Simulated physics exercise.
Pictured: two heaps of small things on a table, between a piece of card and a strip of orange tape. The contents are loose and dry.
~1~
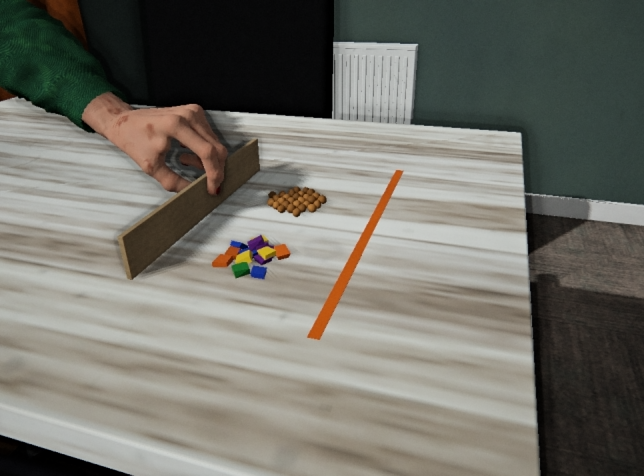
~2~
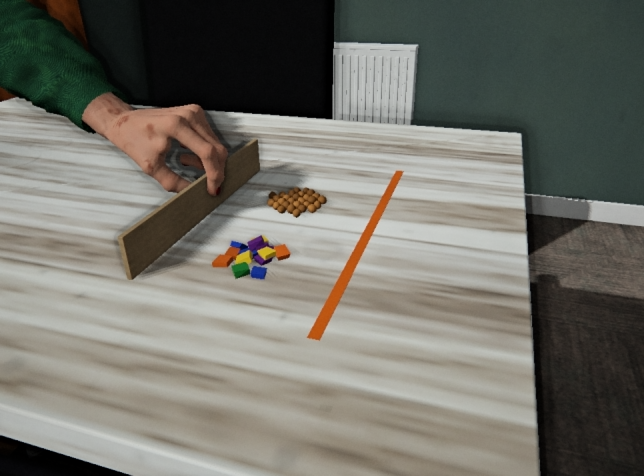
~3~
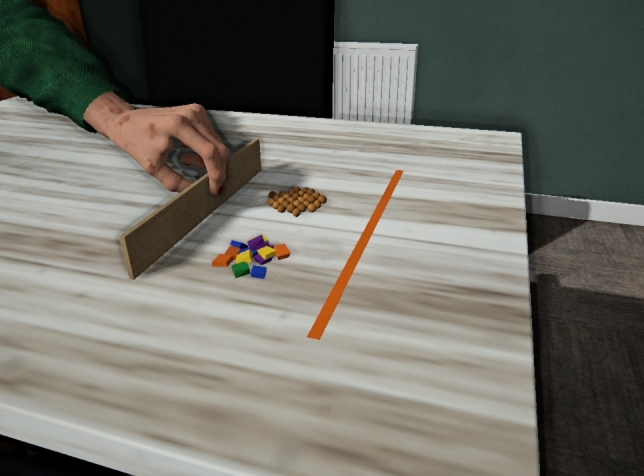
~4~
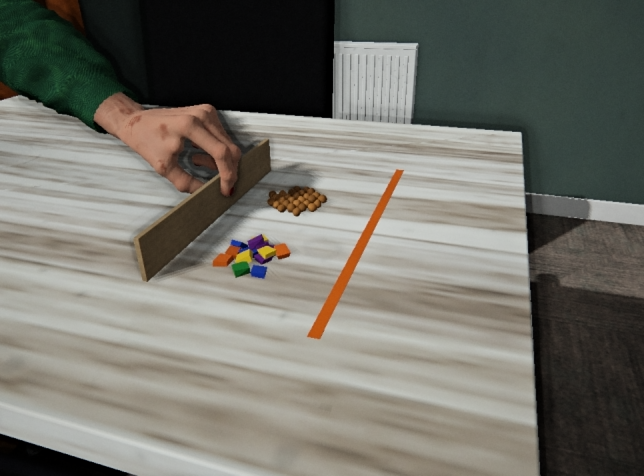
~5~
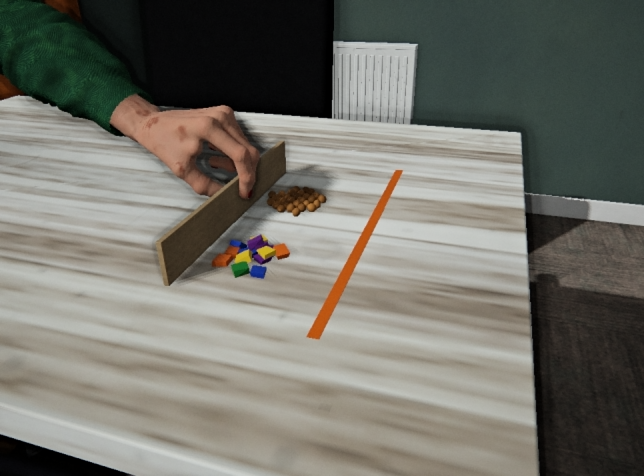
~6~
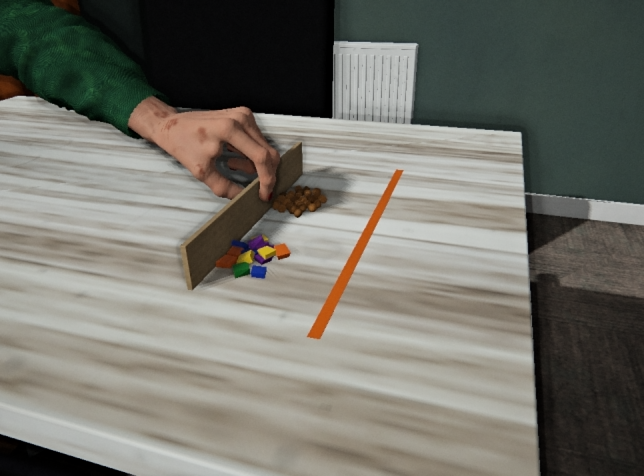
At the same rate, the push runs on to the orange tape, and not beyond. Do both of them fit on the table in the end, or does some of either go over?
The front lot fits on the table; the back lot fits on the table.
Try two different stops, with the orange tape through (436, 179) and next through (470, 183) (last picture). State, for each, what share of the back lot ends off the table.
With the first line you'd get 0 % off the table, and with the second 0 %.
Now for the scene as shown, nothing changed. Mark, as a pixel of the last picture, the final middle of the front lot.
Near (381, 273).
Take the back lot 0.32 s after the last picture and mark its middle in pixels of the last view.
(343, 206) or so.
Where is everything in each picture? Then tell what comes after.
Piece of card at (138, 247), at rest; orange tape at (397, 176), well back from the edge; edge at (529, 257); front lot at (249, 254), a few mosaic tiles; back lot at (292, 201), some roasted chickpeas, in the first picture.
Piece of card at (138, 247), at rest; back lot at (292, 202), in the second picture.
Piece of card at (140, 247); front lot at (249, 254), in the third picture.
Piece of card at (153, 248); back lot at (292, 201), in the fourth picture.
Piece of card at (174, 252); front lot at (248, 253), in the fifth picture.
Piece of card at (198, 256); orange tape at (397, 175); edge at (529, 257); front lot at (251, 254); back lot at (303, 201), a small part pushed along, in the sixth picture.
Then, 0.32 s after the last picture, piece of card still moving, near (316, 190); front lot all on the table, its front near (341, 256); back lot all on the table, its front near (364, 199).
Then, 0.66 s after the last picture, piece of card stopped at the orange tape; front lot all on the table, its front near (408, 266); back lot all on the table, its front near (413, 210).
Then, 0.94 s after the last picture, piece of card stopped at the orange tape; front lot all on the table, its front near (408, 266); back lot all on the table, its front near (426, 212).
At rest, piece of card stopped at the orange tape; front lot all on the table, its front near (408, 266); back lot all on the table, its front near (426, 212).
